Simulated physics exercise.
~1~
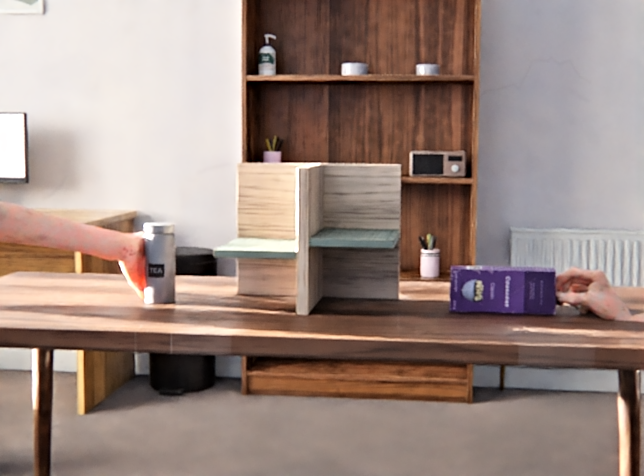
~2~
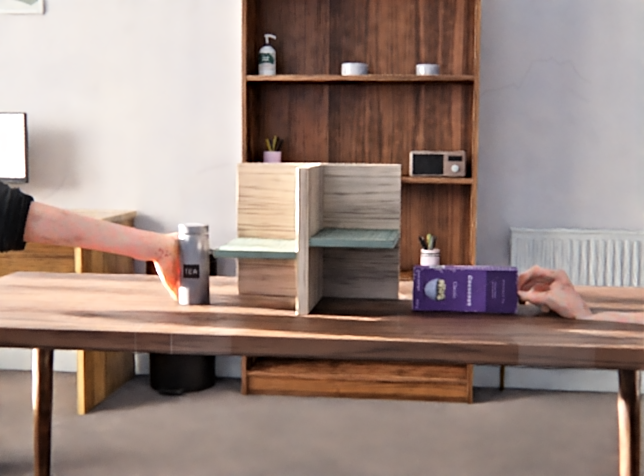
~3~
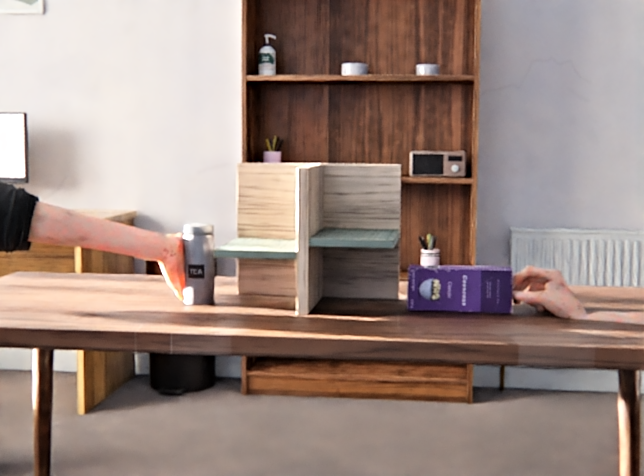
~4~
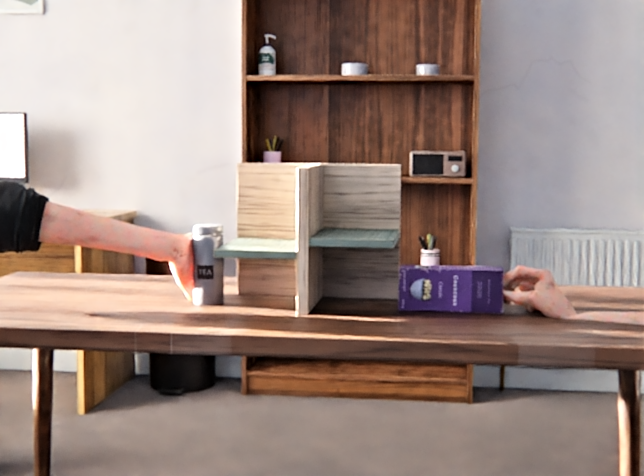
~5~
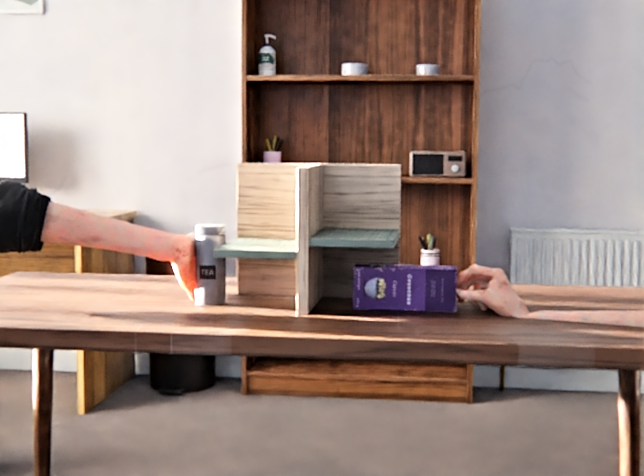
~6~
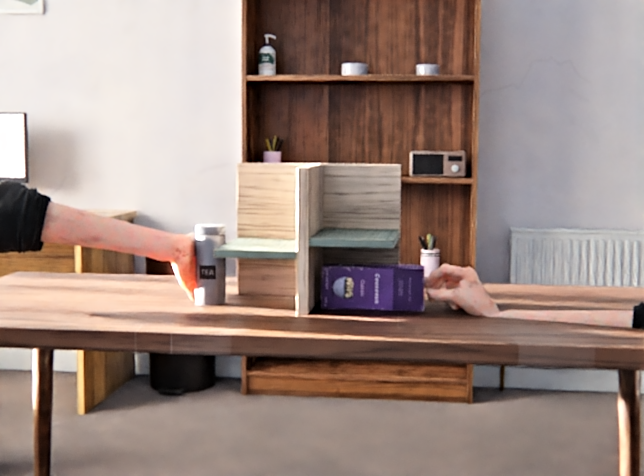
Two hands sliding a grey jar and a purple packet toward a low shelf, the jar stopping outside, the packet going under.
